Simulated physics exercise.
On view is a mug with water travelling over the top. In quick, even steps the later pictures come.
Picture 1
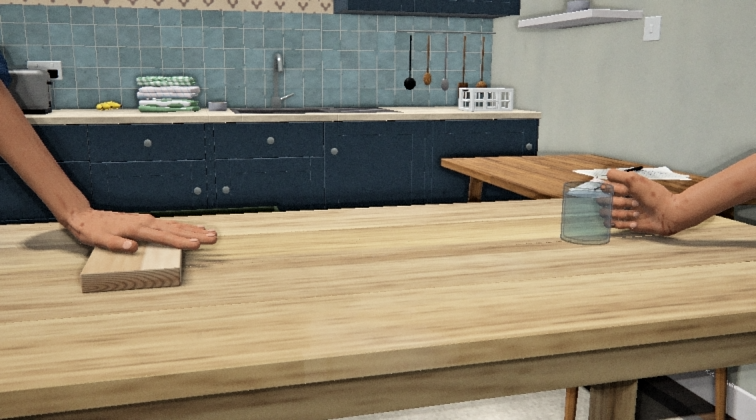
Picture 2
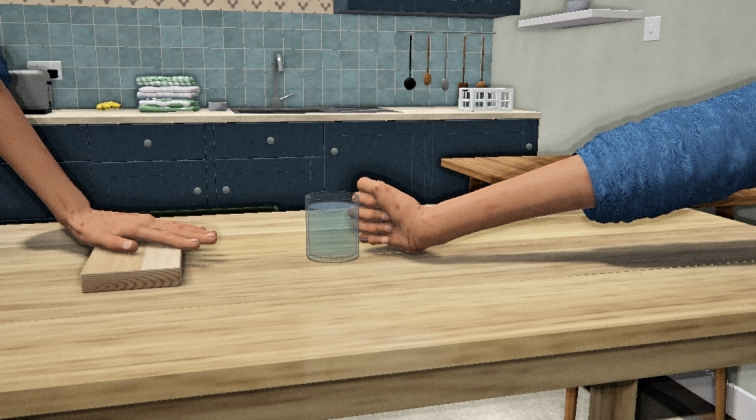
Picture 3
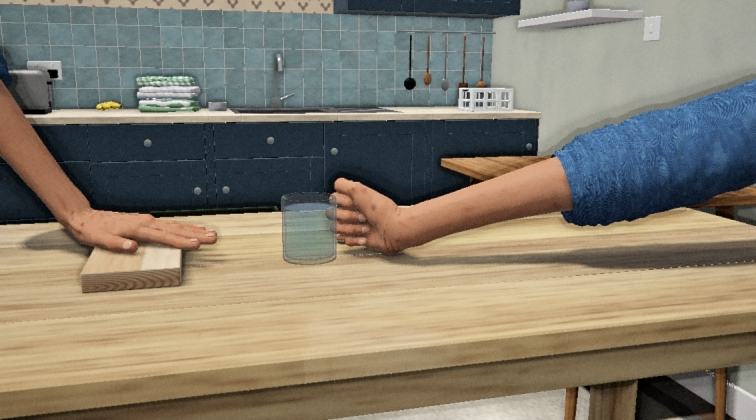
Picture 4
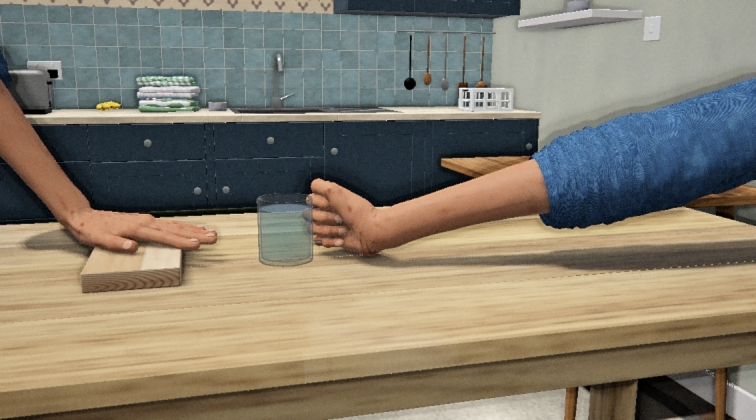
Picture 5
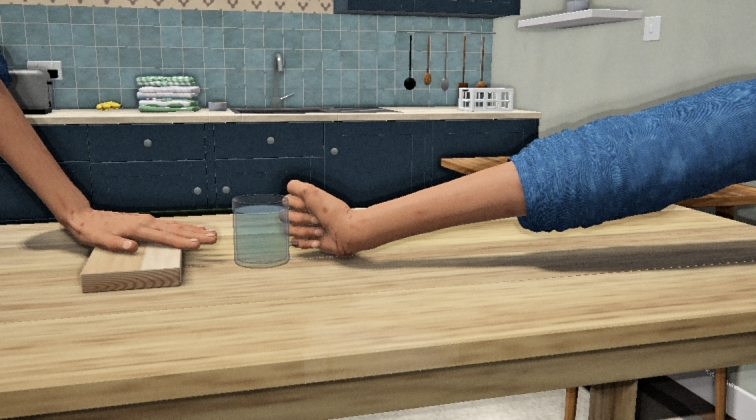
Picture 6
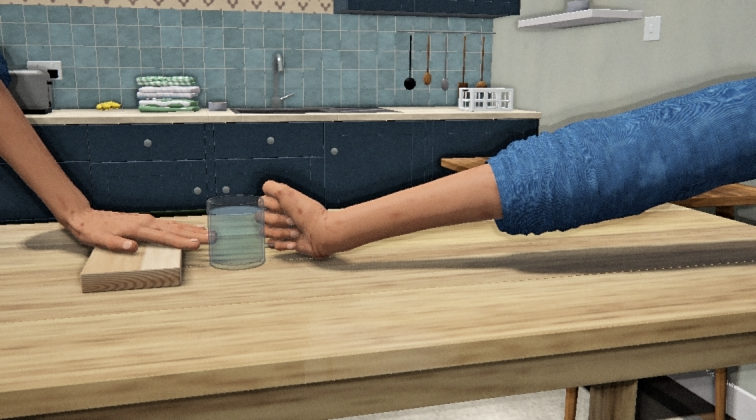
The video shows a hand sliding a clear mug of water leftward across a wooden table, starting from the right side, while another hand rests on a wooden block at the left and the mug draws close to its fingertips.
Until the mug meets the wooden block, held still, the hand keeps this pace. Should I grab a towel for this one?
Yes, something gets out.
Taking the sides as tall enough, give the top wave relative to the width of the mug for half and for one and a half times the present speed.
Roughly 20 per cent first, then roughly 65 per cent.
Soon after, the mug meets the wooden block.
Later, the water surges up the wall; some has gone over its rim.
In the end, the mug stands at the wooden block; some has gone over its rim.
